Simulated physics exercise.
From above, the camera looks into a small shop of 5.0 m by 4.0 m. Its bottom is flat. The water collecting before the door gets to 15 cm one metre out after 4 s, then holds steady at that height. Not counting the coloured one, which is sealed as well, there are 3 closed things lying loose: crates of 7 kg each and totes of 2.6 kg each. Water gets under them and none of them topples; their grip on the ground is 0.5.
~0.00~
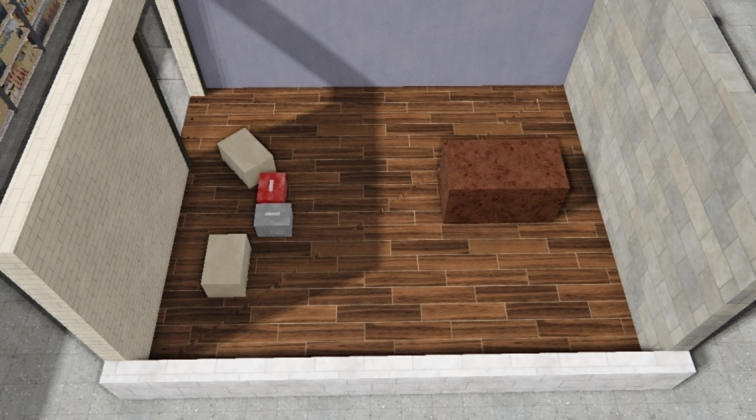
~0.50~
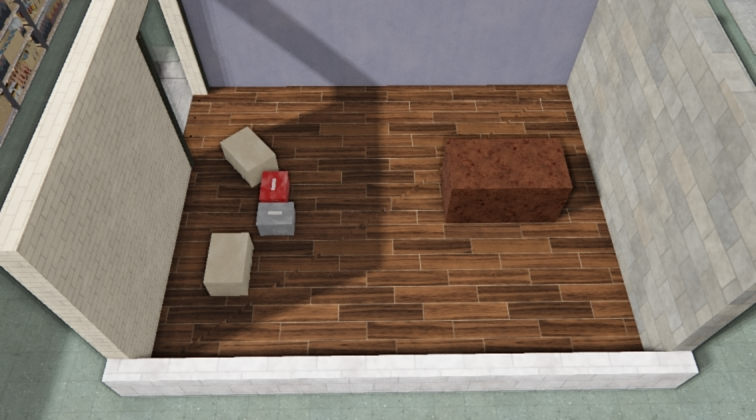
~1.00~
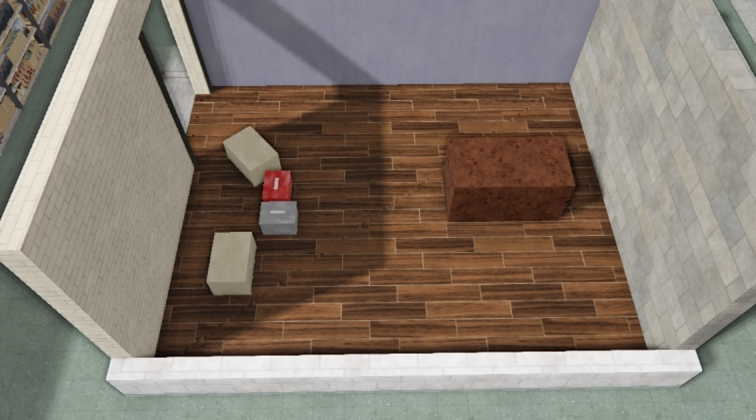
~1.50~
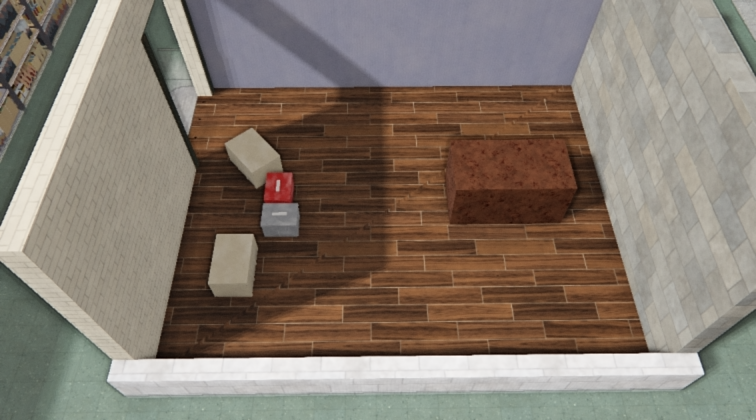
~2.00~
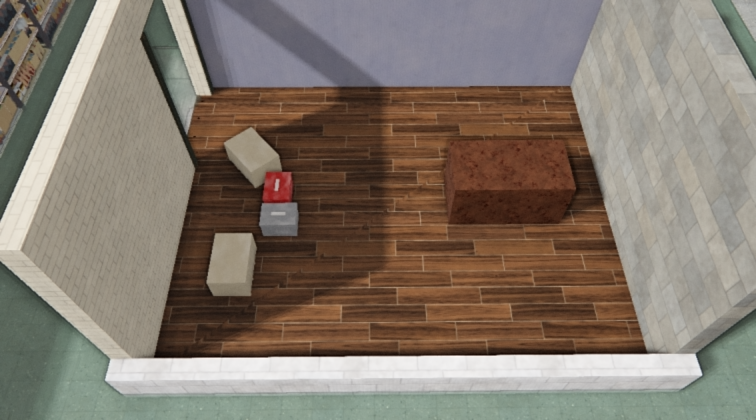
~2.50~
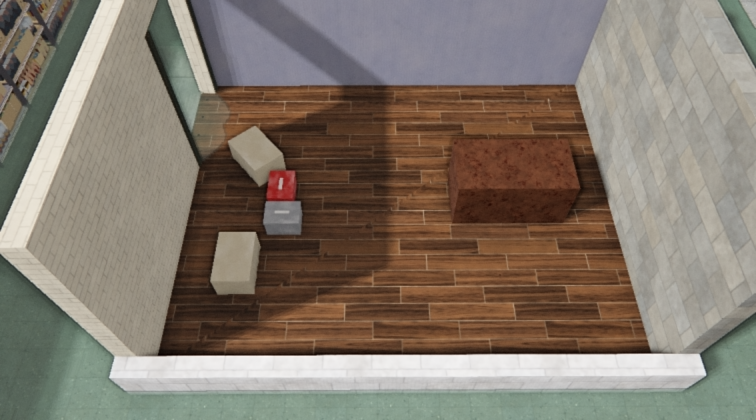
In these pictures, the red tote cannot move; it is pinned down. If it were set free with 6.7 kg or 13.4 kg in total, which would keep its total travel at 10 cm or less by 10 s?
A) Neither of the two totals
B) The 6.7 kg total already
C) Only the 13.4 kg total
(B) The 6.7 kg total already.
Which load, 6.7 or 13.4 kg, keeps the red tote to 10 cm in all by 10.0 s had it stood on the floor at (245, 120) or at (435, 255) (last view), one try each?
Result, try 1: Both fail; try 2: Both pass.
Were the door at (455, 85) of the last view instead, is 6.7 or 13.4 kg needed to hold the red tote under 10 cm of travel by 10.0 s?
Then the lighter mass works.
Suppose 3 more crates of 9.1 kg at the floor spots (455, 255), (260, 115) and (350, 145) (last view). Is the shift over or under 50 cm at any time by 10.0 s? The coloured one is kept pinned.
One by one: Not far enough, too far and too far.
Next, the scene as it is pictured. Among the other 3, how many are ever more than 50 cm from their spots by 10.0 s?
1 of them.
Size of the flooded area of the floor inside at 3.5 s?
Roughly 1.5 m2 of it is wet.
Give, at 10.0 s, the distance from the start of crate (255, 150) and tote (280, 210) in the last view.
Respectively 200 and 0 centimetres.
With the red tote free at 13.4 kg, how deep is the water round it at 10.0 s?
Depth: Approx. 3 cm.
After 3.5 s the red tote would be 0 cm from its start with 6.7 kg and 0 cm from its start with 13.4 kg; 0 cm of water round it then.
After 4.5 s the red tote would be 0 cm from its start with 6.7 kg and 0 cm from its start with 13.4 kg; 0 cm of water round it then.
After 7.0 s the red tote would be 0 cm from its start with 6.7 kg and 0 cm from its start with 13.4 kg; 3 cm of water round it then.
After 10.0 s the red tote would be 1 cm from its start with 6.7 kg and 0 cm from its start with 13.4 kg; 3 cm of water round it then.
